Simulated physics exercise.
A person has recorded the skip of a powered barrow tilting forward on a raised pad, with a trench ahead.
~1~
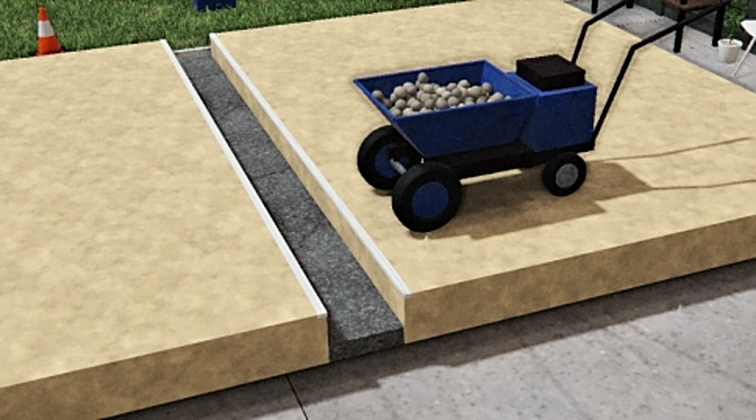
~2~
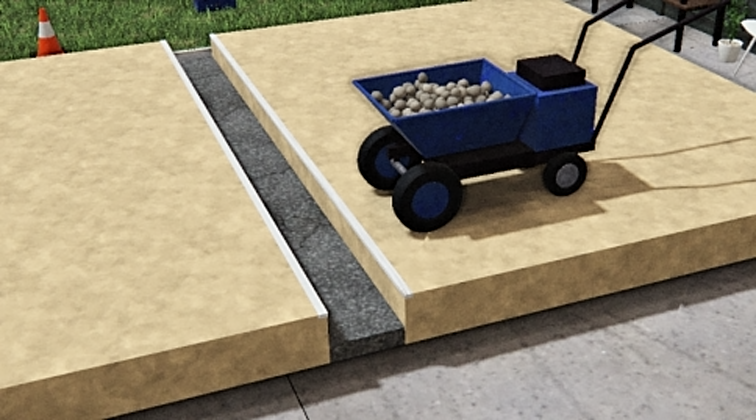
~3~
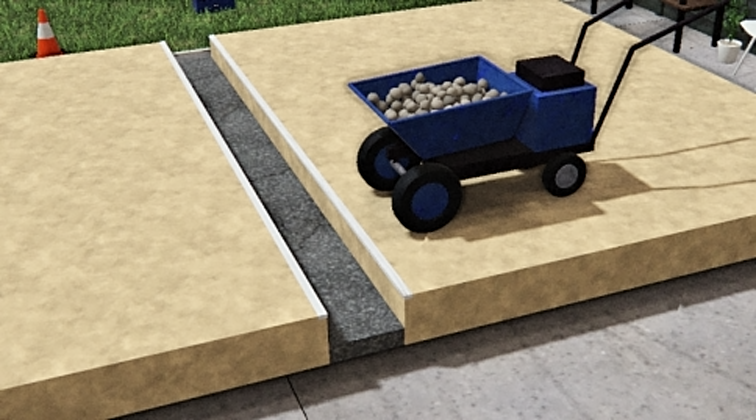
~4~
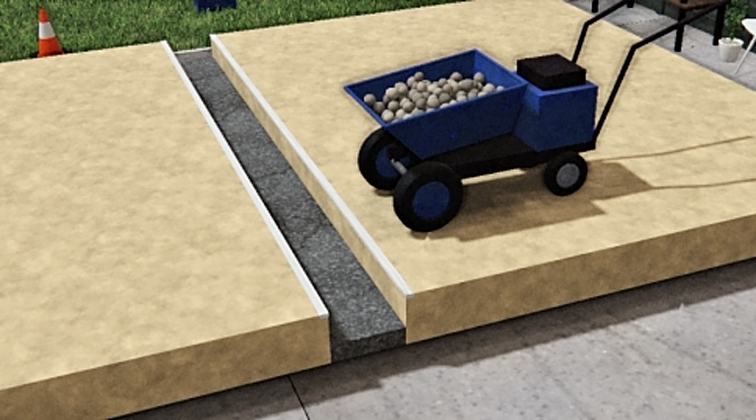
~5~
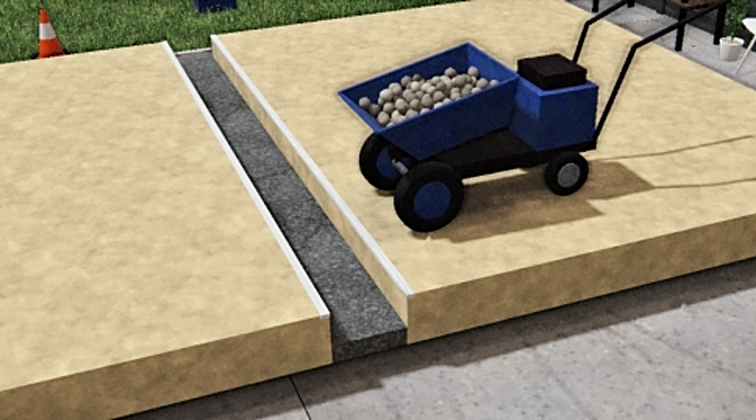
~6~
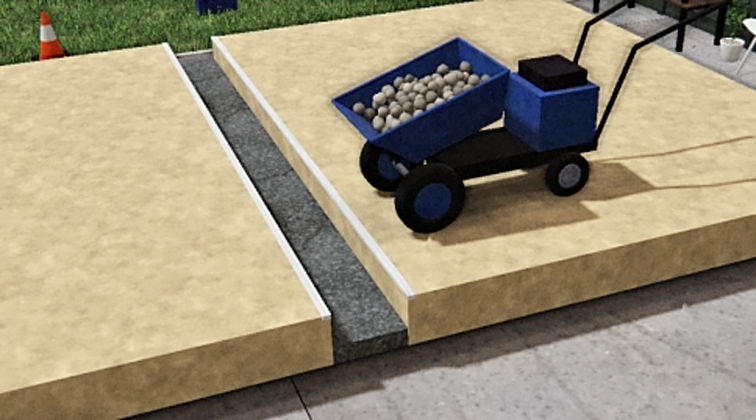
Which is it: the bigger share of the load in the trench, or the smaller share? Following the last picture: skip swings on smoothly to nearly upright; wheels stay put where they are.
The bigger share.
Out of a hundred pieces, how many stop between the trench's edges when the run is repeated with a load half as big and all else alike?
My guess is some 100 in a hundred.
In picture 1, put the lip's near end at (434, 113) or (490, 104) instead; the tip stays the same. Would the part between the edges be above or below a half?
Spot 1 gives the bigger portion, spot 2 gives the minor portion.
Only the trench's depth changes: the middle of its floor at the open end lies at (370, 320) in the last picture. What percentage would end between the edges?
The share would be around 70 per cent.
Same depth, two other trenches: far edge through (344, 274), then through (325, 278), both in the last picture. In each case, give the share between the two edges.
For the first it's 10 per cent, for the second 50 per cent.
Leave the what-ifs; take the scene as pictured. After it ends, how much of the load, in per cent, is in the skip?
That comes to about 0 per cent or so.
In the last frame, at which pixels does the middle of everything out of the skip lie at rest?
Once nothing moves, the middle sits near (303, 249).
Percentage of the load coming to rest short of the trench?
That share comes out near 0 in a hundred.
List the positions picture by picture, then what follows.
Lip of the skip near (395, 120), level; top of the load near (447, 96), river pebbles; first edge of the trench near (385, 262); far edge near (303, 280), the trench over half as wide as the skip, and about half as deep as wide, in the first picture.
Lip of the skip near (394, 121), level; top of the load near (446, 95), in the second picture.
Lip of the skip near (390, 124), tipped barely; top of the load near (442, 95), in the third picture.
Lip of the skip near (385, 127), tipped a little; top of the load near (454, 88), in the fourth picture.
Lip of the skip near (379, 133), tipped a little; top of the load near (455, 94), in the fifth picture.
Lip of the skip near (371, 141), tipped clearly; top of the load near (459, 87); first edge of the trench near (388, 264); far edge near (307, 282), in the sixth picture.
Shortly afterwards, skip tipped steeply; the whole lot in the skip.
Next, skip tipped right over; the bulk in the skip; a little in or heaped over the trench; only a few beyond it; only a few falling.
Some moments later, skip tipped right over; near a quarter in the skip; near two thirds in or heaped over the trench; near a quarter beyond it.
In the end, skip tipped right over; the bulk in or heaped over the trench; near a quarter beyond it.
